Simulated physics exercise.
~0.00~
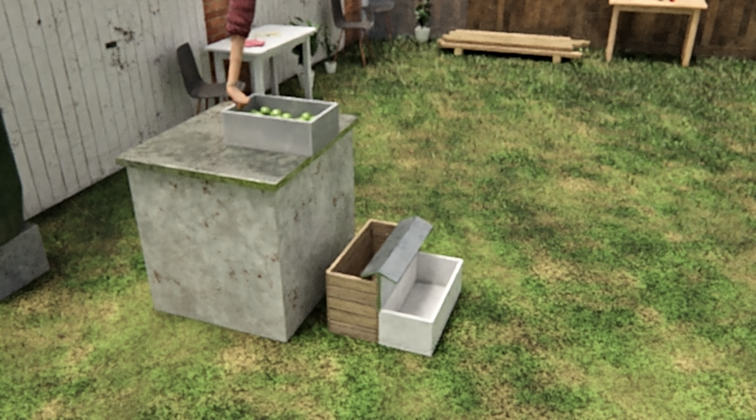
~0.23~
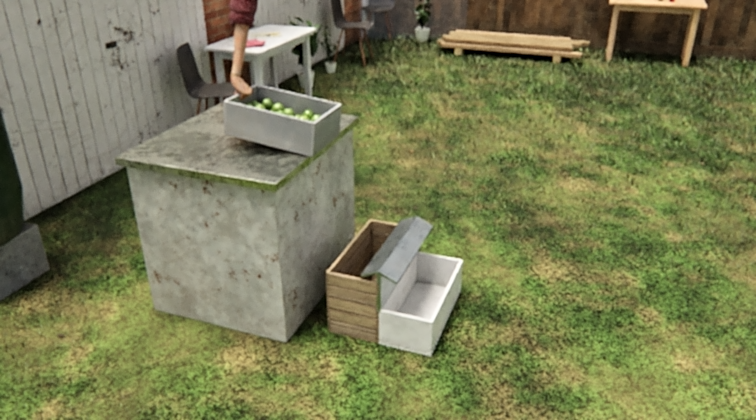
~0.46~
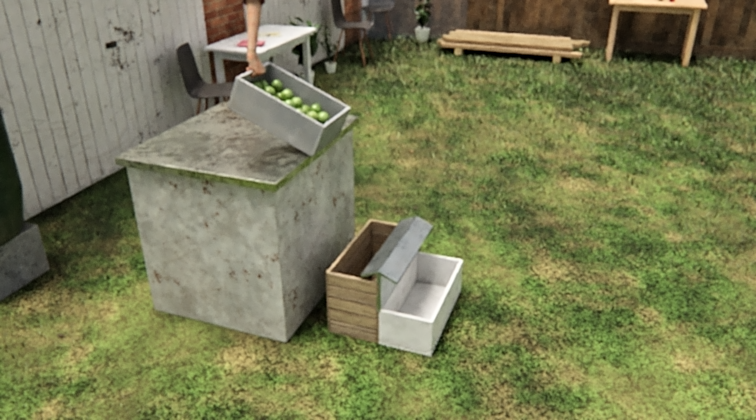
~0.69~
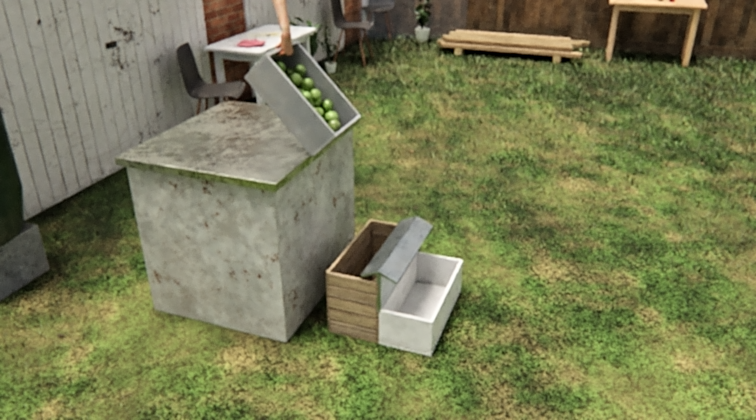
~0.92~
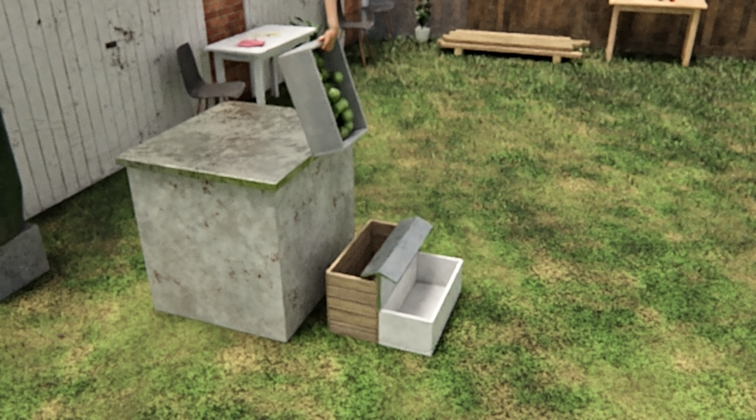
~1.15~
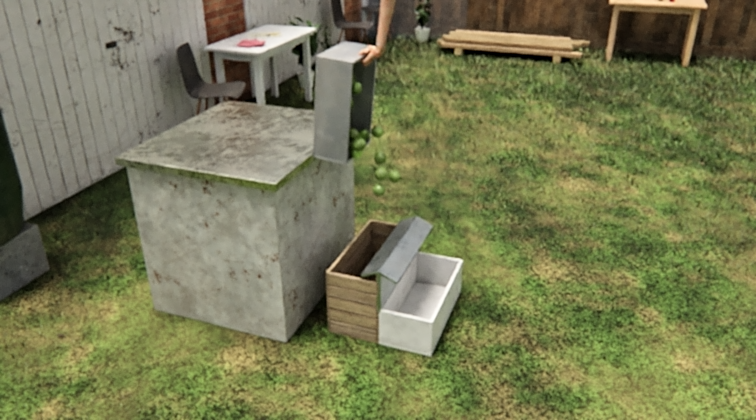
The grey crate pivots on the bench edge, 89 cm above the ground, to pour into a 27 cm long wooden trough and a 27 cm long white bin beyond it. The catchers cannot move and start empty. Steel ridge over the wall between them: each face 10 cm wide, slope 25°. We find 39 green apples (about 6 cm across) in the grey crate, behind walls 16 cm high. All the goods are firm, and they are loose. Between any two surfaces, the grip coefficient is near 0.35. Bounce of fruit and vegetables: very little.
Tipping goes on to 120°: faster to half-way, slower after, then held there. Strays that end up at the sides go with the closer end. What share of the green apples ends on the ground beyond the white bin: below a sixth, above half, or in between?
Look for one-sixth to one-half of the load on the ground beyond the white bin.
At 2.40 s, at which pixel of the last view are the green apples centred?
Somewhere around (411, 307) in pixels.
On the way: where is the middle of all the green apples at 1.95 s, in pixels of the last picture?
At roughly (414, 306).
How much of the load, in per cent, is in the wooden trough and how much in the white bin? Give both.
Approx. 35 % / 30 %.
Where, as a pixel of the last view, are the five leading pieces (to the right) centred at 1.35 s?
Around pixel (426, 261).
After 1.35 s, tilt 111°; 29 still in the grey crate, 1 in the white bin and 9 in the air.
After 1.60 s, tilt 120°; 4 still in the grey crate, 2 in the wooden trough, 1 in the white bin, 3 on the ground beyond the white bin and 29 in the air.
After 1.95 s, tilt 120°; 9 in the wooden trough, 10 in the white bin, 8 on the ground beyond the white bin and 12 in the air.
Final count (at 2.40 s), 14 in the wooden trough, 11 in the white bin, 1 on the ground short of the wooden trough and 13 on the ground beyond the white bin. Asked share, 13 of 39, 33 per cent.
